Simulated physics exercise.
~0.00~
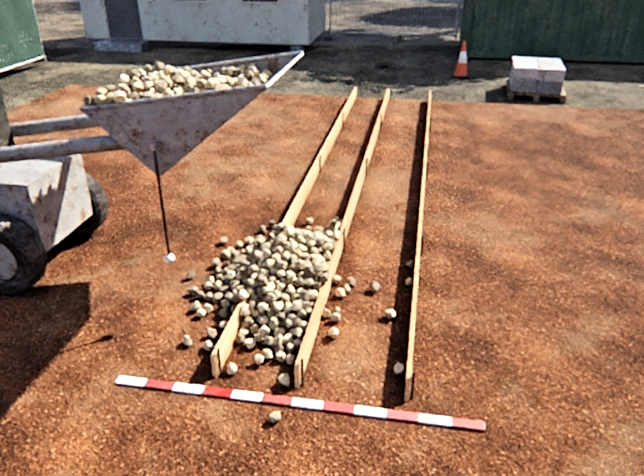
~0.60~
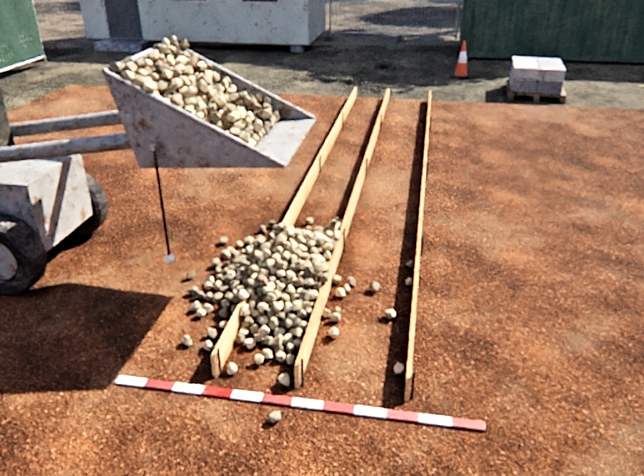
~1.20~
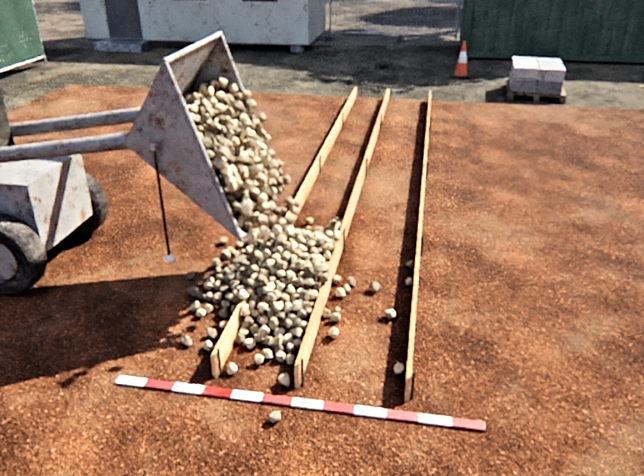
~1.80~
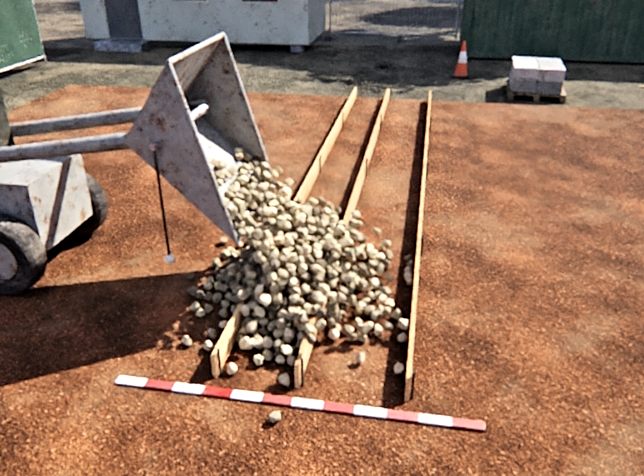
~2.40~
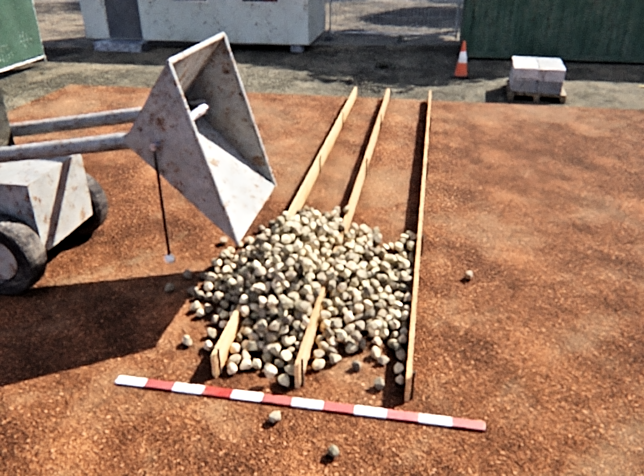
The video shows a loader's grey bucket tilting steeply and tipping its pale stones onto a loose heap lying across wooden boards on reddish ground. The stones spread right toward the farthest board, a few rolling clear, and the bucket ends empty and still.
